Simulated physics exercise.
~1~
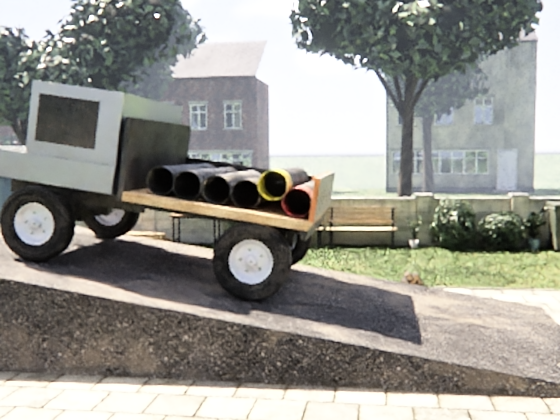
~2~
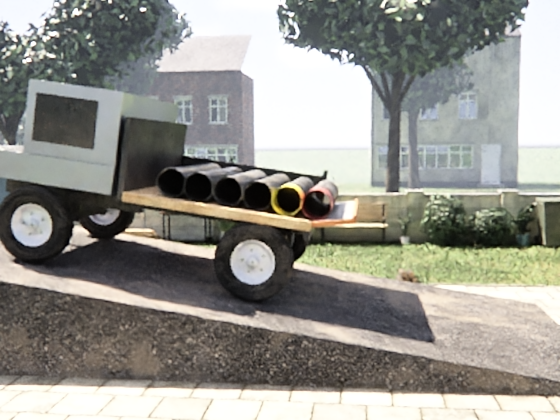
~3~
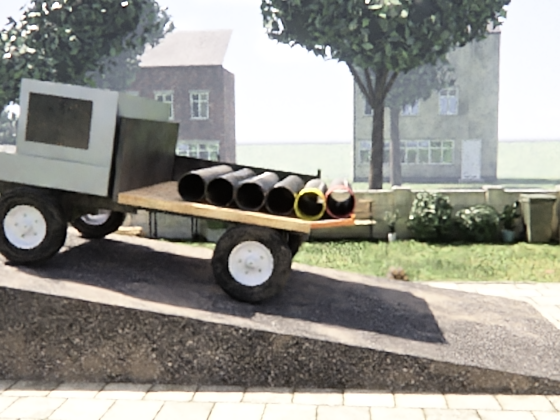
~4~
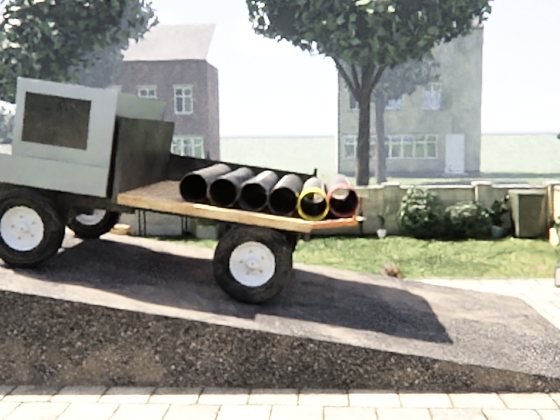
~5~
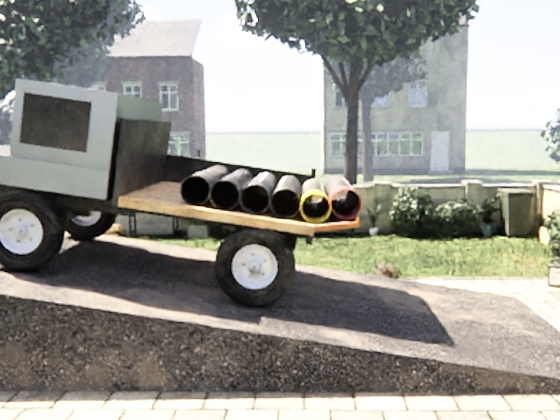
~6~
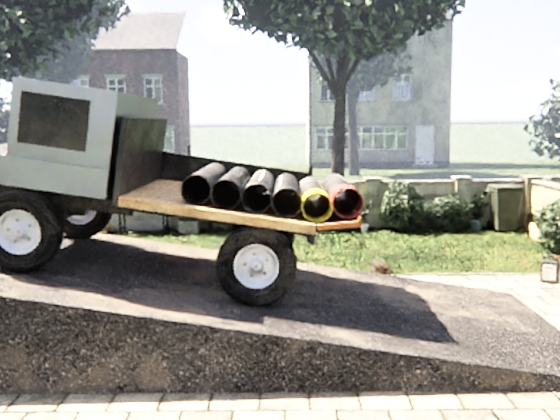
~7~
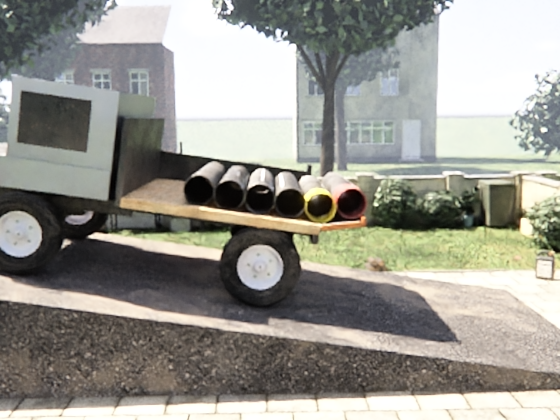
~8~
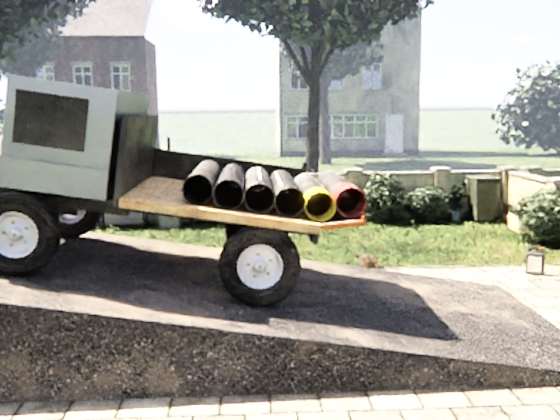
On a sloping street, pipes roll right along a truck bed and stop before falling.
